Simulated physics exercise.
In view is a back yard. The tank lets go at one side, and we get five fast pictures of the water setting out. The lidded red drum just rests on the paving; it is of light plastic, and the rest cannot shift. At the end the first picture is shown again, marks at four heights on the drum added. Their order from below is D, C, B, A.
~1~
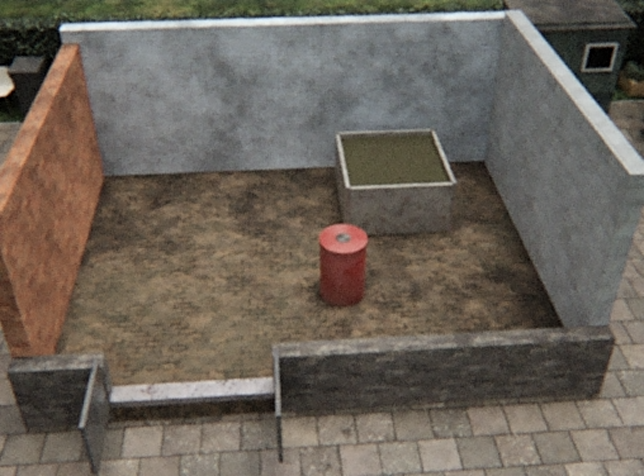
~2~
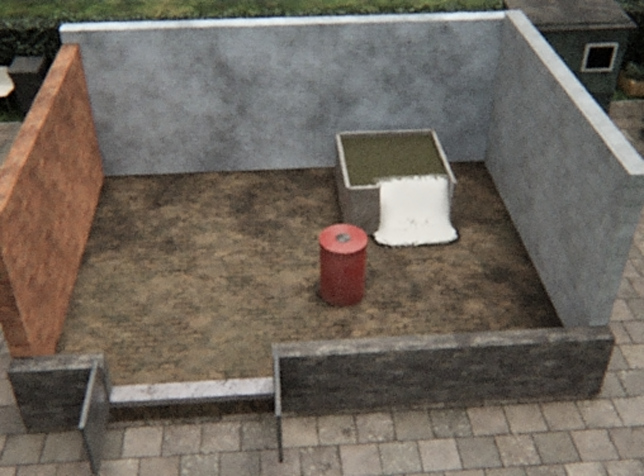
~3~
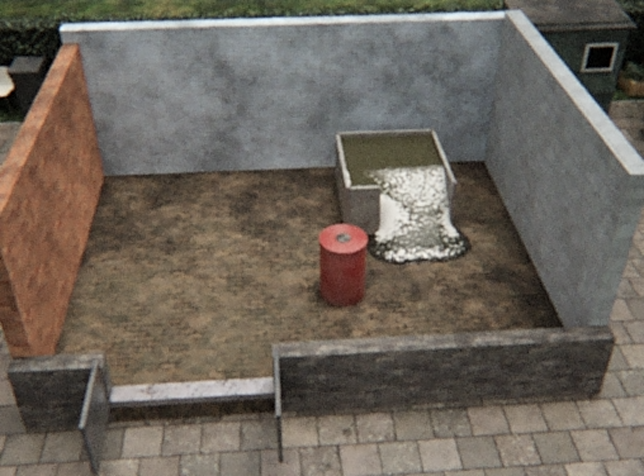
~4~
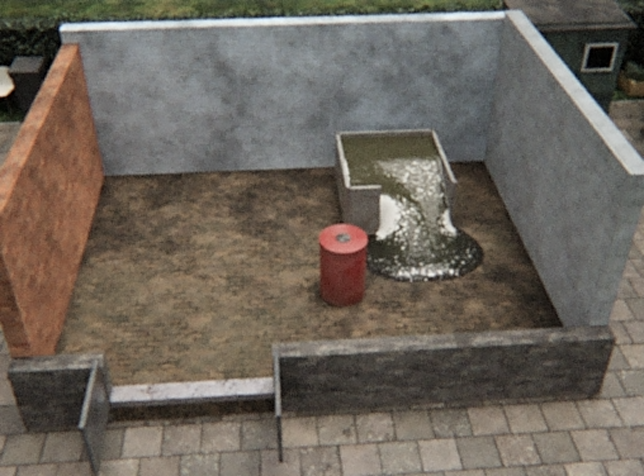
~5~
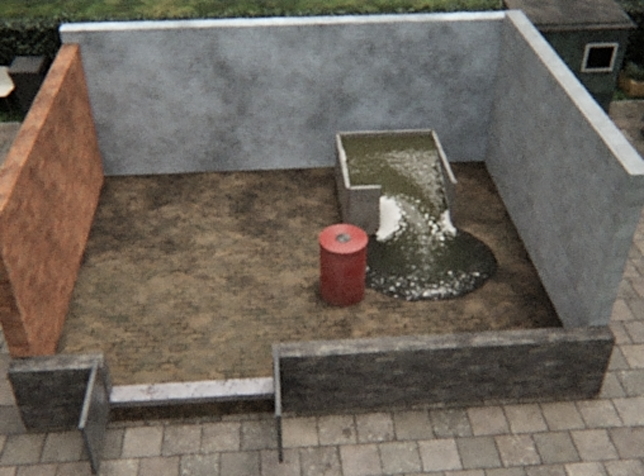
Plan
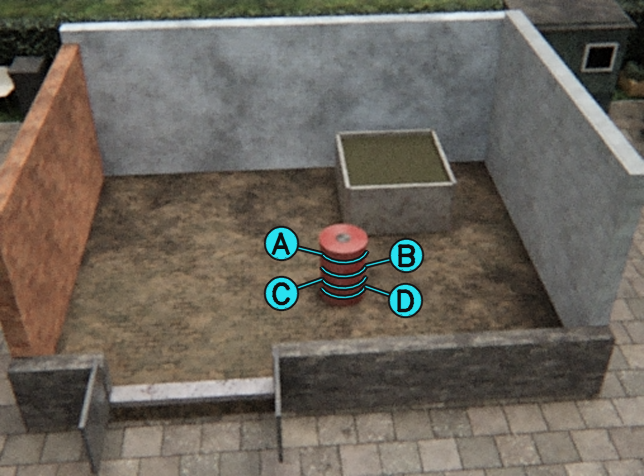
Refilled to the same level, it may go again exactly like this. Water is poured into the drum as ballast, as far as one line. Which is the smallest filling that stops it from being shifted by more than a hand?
The limit is D.
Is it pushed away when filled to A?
No, that is safe.
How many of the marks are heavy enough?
All four.
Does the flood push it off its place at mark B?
No, that is safe.
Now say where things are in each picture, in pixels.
In the first frame, lid of the red drum at (343, 238); tank full, its middle at (393, 162); open gate at (190, 351).
In the second frame, 2 % of the ground wet, in view closest to the drum at (385, 239).
In the third frame, 3 % of the ground wet, in view closest to the drum at (388, 257).
In the fourth frame, 6 % of the ground wet, in view closest to the drum at (383, 272).
In the fifth frame, lid of the red drum at (343, 238); 9 % of the ground wet, in view closest to the drum at (370, 278).
On the marked copy, A at (346, 262); B at (345, 276); C at (345, 288); D at (345, 297); from the bottom up D, C, B, A.
With A, it does not move.
With B, it does not move.
With C, it does not move.
With D, it does not move.
